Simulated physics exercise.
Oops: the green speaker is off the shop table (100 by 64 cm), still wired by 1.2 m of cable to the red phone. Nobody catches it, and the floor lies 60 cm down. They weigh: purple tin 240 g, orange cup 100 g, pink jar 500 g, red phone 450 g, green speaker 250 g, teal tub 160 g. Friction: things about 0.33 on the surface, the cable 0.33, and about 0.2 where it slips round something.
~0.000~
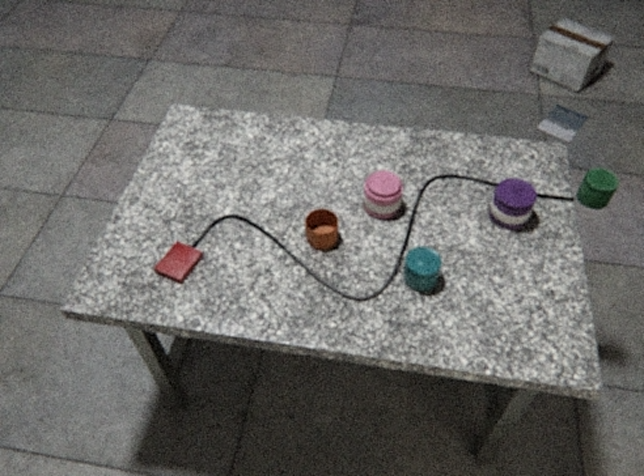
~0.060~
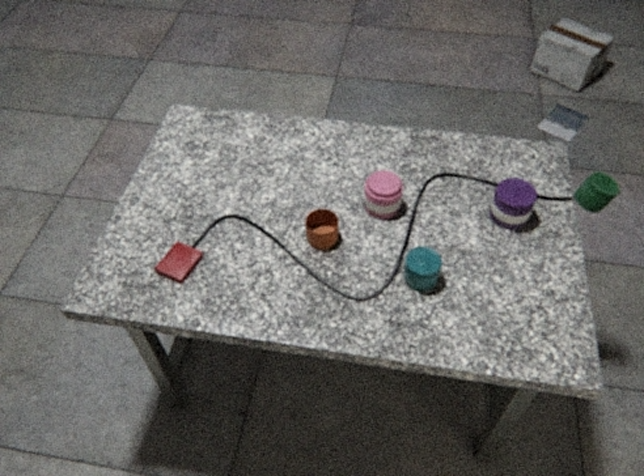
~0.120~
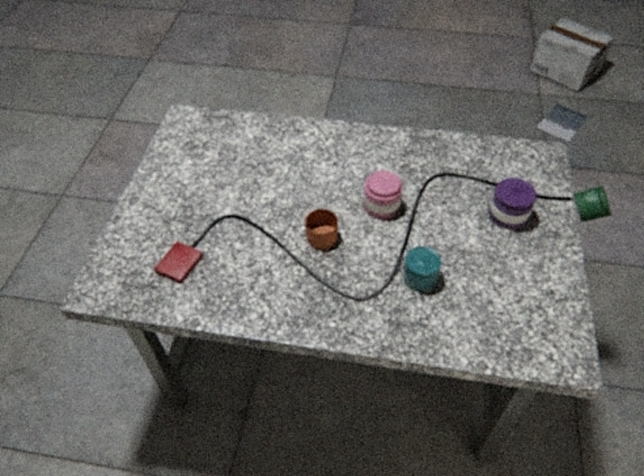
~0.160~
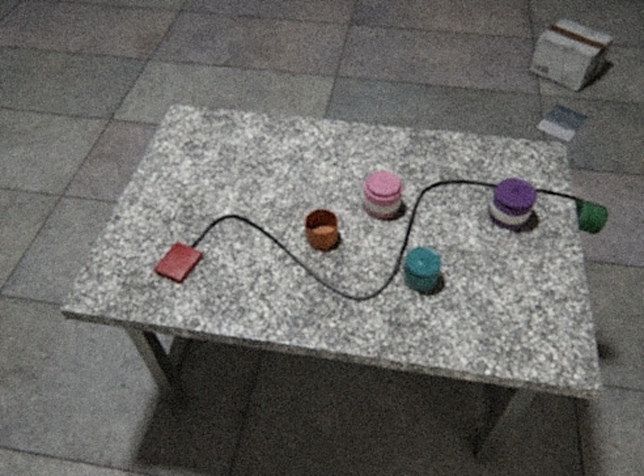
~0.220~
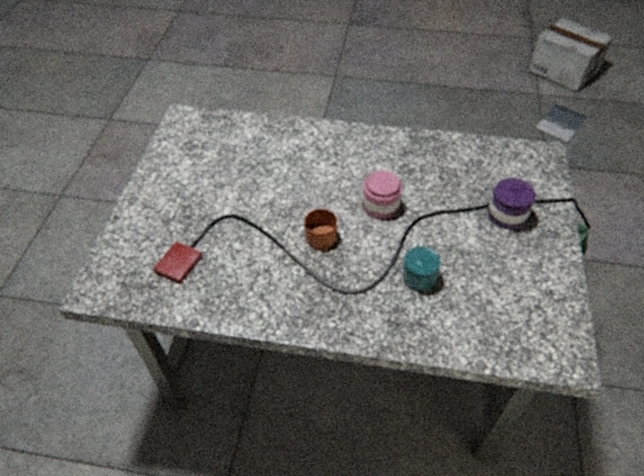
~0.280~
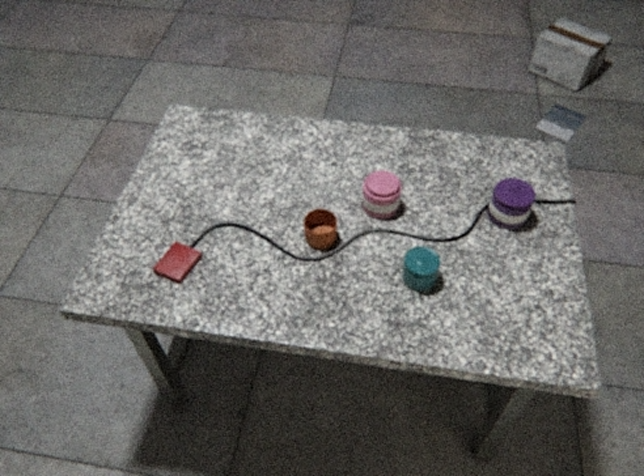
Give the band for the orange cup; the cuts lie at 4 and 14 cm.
Verdict: The orange cup slides into the middle band.
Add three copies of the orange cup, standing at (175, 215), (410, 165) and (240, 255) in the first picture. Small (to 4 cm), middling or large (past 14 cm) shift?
In turn: Small, small, middling.
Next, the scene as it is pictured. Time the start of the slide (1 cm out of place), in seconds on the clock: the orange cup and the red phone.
About: Orange cup 0.38 s, red phone 0.40 s.
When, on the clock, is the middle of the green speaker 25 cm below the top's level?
About: 0.30 s.
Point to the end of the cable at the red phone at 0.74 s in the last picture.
Around (259, 258).
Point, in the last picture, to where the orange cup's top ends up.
Around (320, 185).
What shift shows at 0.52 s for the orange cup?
About: Orange cup 8 cm.
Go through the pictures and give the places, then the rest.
Shows, orange cup (322, 221); cable runs through (427, 184) (398, 264) (310, 271) (235, 216), in the first frame.
Shows, green speaker (602, 182); cable runs through (398, 264) (235, 216), in the second frame.
Shows, green speaker (592, 204); cable runs through (398, 263) (235, 216), in the third frame.
Shows, green speaker (586, 217); cable runs through (398, 263) (234, 216), in the fourth frame.
Shows, green speaker (572, 240); cable runs through (574, 200) (397, 253) (234, 216), in the fifth frame.
Shows, orange cup (320, 221); cable runs through (435, 239) (239, 225), in the sixth frame.
After 0.5 s, the cable's tail end at (230, 270); orange cup 9 cm off its start, red phone 7 cm off its start, green speaker over the edge.
After 0.7 s, the cable's tail end at (259, 258); orange cup 10 cm off its start, red phone 12 cm off its start, green speaker over the edge.
After 1.0 s, the cable's tail end at (267, 255); orange cup 10 cm off its start at (320, 185), red phone 14 cm off its start at (246, 255), green speaker over the edge.
After 1.2 s, the cable's tail end at (267, 255); orange cup 10 cm off its start, red phone 14 cm off its start, green speaker over the edge.
After 2.4 s, the cable's tail end at (267, 255); orange cup 10 cm off its start at (320, 185), red phone 14 cm off its start at (246, 255), green speaker over the edge, purple tin 3 cm off its start at (522, 201).
